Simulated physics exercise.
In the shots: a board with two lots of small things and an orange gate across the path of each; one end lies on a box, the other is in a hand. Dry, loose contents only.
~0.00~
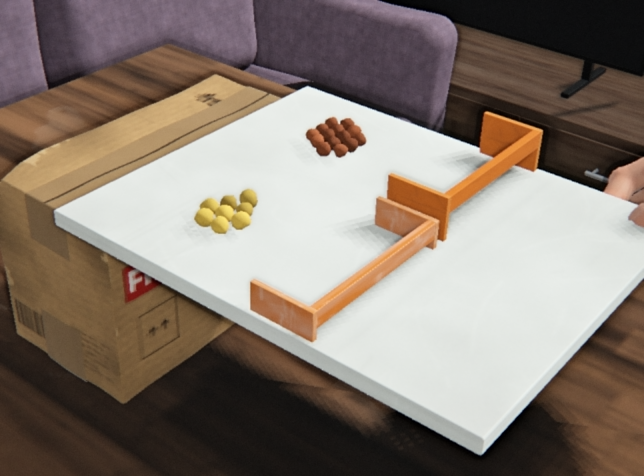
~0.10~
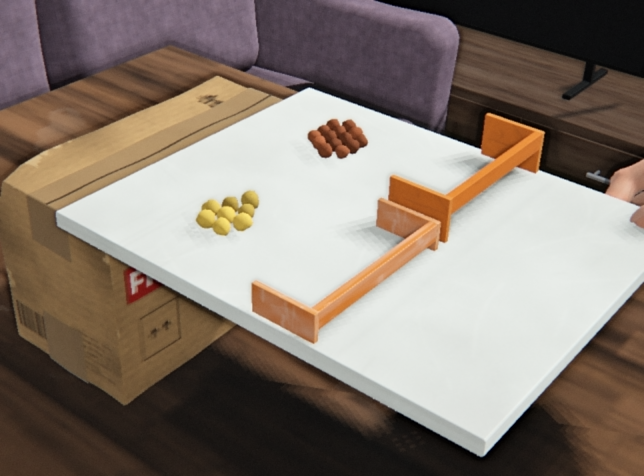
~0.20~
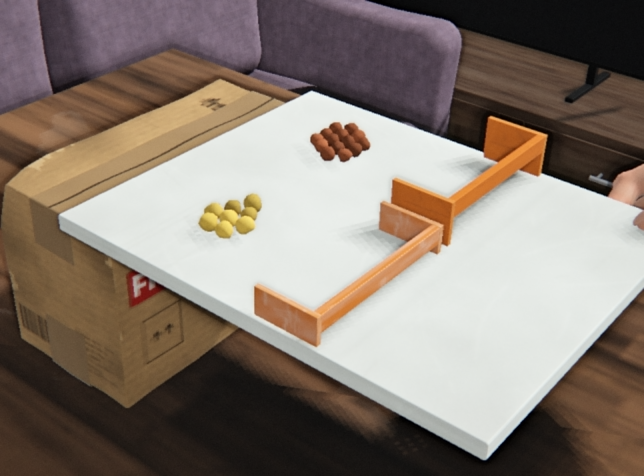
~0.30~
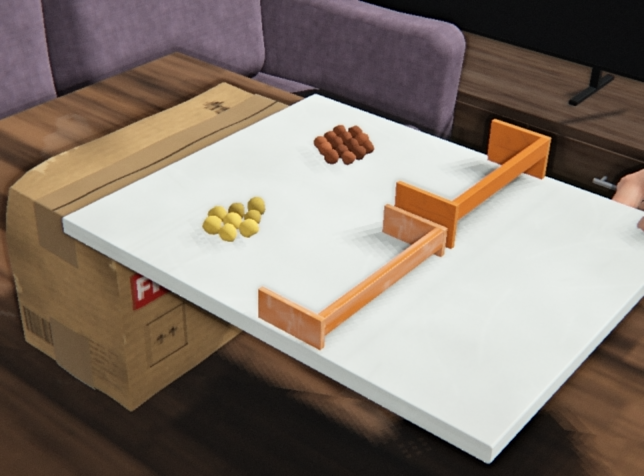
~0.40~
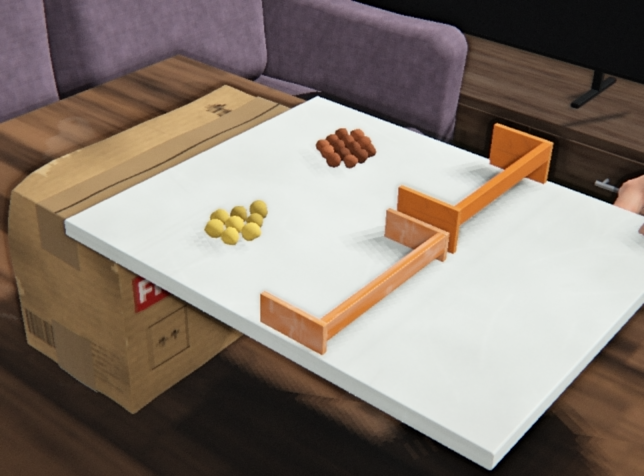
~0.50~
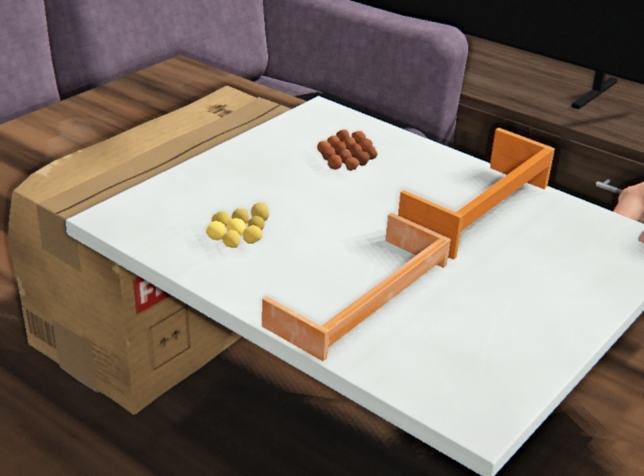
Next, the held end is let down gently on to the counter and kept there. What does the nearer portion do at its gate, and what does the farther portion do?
As I see it, I'd bet the nearer portion stays caught; I'd bet the farther portion heads on downhill.
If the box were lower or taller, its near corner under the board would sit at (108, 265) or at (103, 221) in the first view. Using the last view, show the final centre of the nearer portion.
Near (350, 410) in the first try and near (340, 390) in the second.
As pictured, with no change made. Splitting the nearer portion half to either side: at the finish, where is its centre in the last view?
Around (346, 394).
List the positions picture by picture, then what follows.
The first frame shows held end of the board near (475, 428), level; box near (174, 225), tall, over half the board's length; nearer portion near (225, 214), a few puffed corn balls; farther portion near (328, 136), a few clay pellets; nearer gate near (376, 271), its slot lower than a piece; farther gate near (494, 169), its slot higher than a piece.
The second frame shows held end of the board near (477, 430), level; farther portion near (329, 137).
The third frame shows held end of the board near (479, 433), level; nearer portion near (229, 219).
The fourth frame shows held end of the board near (483, 437), level; farther portion near (336, 144).
The fifth frame shows held end of the board near (485, 443), level; nearer portion near (235, 225).
The sixth frame shows held end of the board near (485, 452), down by 2°; box near (185, 236); nearer portion near (236, 227), not moving; farther portion near (355, 151), not moving; nearer gate near (387, 290); farther gate near (505, 188).
After 1.17 s, board sloping at 18°; nearer portion on its way down; farther portion on its way down.
After 1.75 s, board sloping at 30°; nearer portion has reached its gate; farther portion the whole lot past its gate.
After 2.25 s, board resting at 31°; nearer portion has reached its gate; farther portion the whole lot past its gate.
In the end (2.5 s), board resting at 31°; nearer portion gathered behind its gate; farther portion the whole lot past its gate.
